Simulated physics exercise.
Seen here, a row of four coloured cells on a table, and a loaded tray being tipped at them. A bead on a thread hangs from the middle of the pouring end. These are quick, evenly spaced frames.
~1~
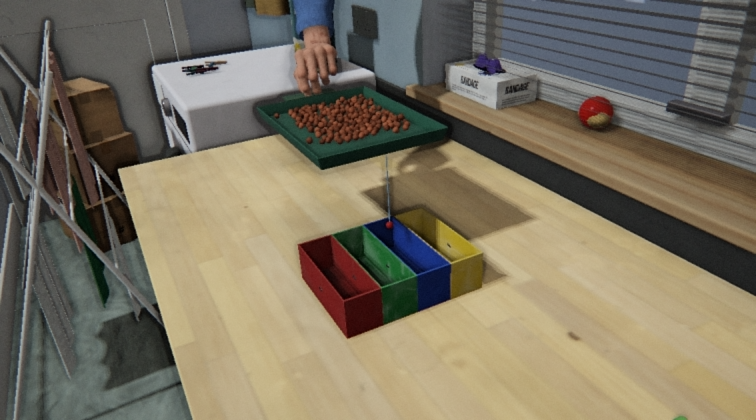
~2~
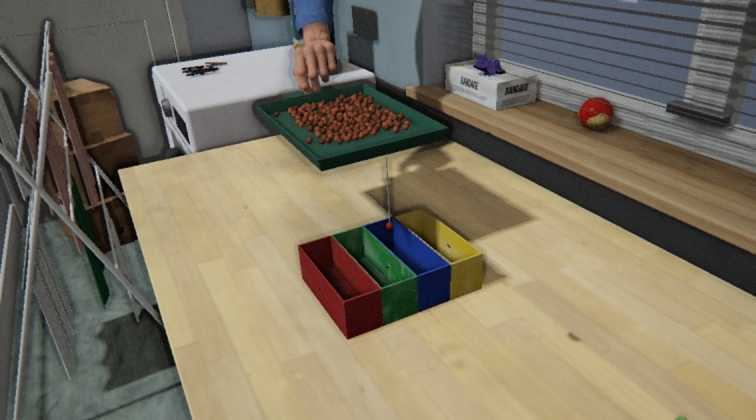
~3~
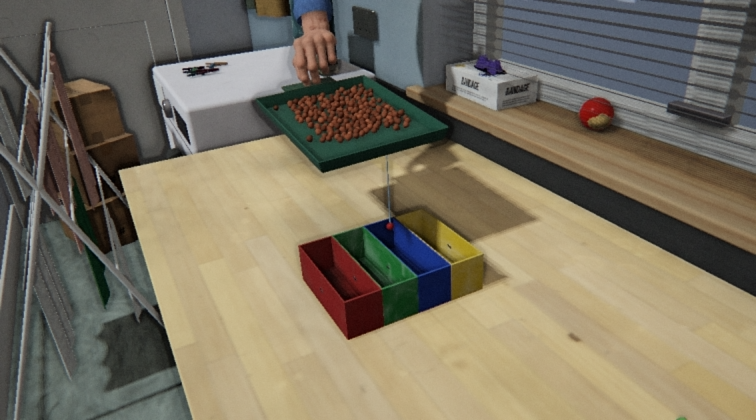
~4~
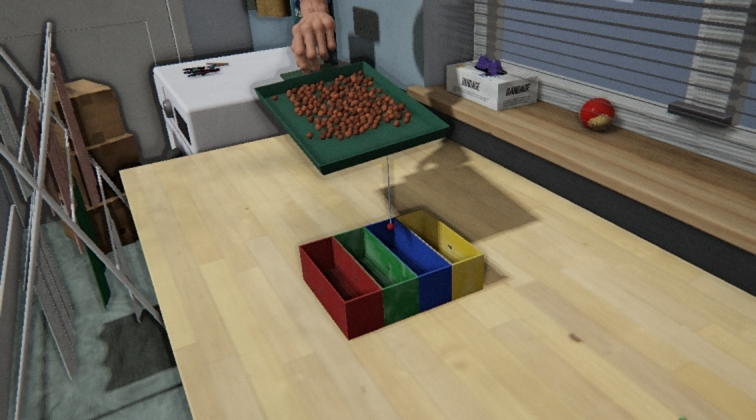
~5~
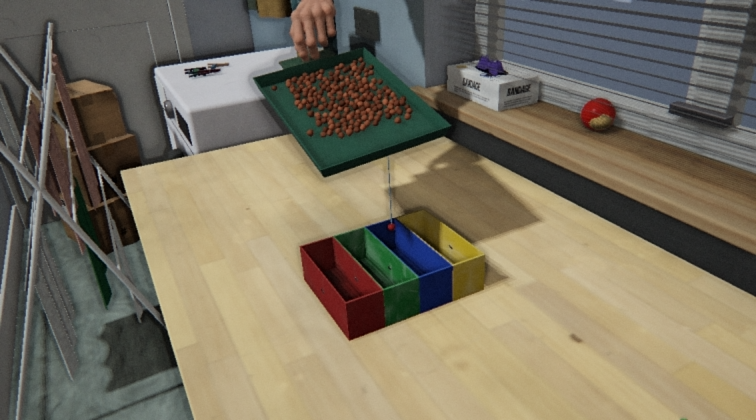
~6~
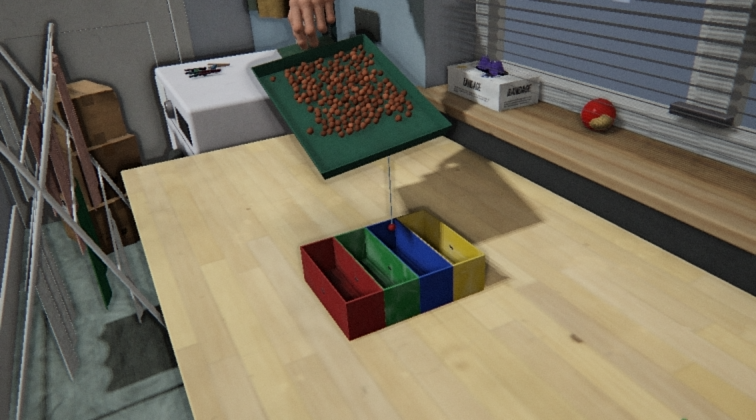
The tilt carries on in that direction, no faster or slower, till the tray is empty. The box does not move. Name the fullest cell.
Fullest: The red cell.
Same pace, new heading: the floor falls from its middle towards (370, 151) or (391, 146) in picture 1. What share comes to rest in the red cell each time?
About 20 and 0 per cent.
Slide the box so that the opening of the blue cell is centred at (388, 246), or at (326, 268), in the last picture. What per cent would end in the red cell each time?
First some 30, then 0 per cent.
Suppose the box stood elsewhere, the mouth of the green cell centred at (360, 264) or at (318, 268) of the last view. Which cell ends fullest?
One: The cell in green. Two: Blue.
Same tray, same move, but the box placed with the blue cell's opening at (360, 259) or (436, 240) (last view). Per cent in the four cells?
Roughly 100 per cent, and 50 per cent.
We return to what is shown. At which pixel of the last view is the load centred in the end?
Close to (359, 299).
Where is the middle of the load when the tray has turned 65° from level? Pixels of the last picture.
Near (349, 159).
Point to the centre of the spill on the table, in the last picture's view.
Roughly at (302, 351).
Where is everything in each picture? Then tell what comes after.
Corners of the pouring end near (320, 156) and (443, 127), level; middle of the load near (346, 118), clay pellets; bead on its thread near (390, 225); red cell near (364, 310); green cell near (400, 297); blue cell near (434, 284); yellow cell near (466, 272), in the first picture.
Corners of the pouring end near (320, 158) and (443, 127), level; middle of the load near (346, 117), in the second picture.
Corners of the pouring end near (321, 160) and (443, 127), tipped barely, lowest at the left corner; middle of the load near (346, 111), in the third picture.
Corners of the pouring end near (322, 163) and (444, 125), tipped a little, lowest at the left corner; middle of the load near (346, 104), in the fourth picture.
Corners of the pouring end near (323, 166) and (445, 125), tipped clearly, lowest at the left corner; middle of the load near (346, 96), in the fifth picture.
Corners of the pouring end near (324, 169) and (446, 124), tipped clearly, lowest at the left corner; middle of the load near (346, 89); red cell near (366, 312); green cell near (402, 299); blue cell near (436, 286); yellow cell near (469, 274), in the sixth picture.
Shortly afterwards, tray tipped steeply; the bulk on the tray; only a few in the red cell; a little falling or outside the box.
Next, tray tipped past a quarter turn; near a third on the tray; near a third in the red cell; a little in the green cell; only a few in the blue cell; only a few in the yellow cell; near a quarter falling or outside the box.
Some moments later, tray tipped past a quarter turn; near half in the red cell; near a third in the green cell; a little in the blue cell; only a few in the yellow cell; a little falling or outside the box.
In the end, tray tipped past a quarter turn; near half in the red cell; near a third in the green cell; a little in the blue cell; only a few in the yellow cell; a little outside the box.
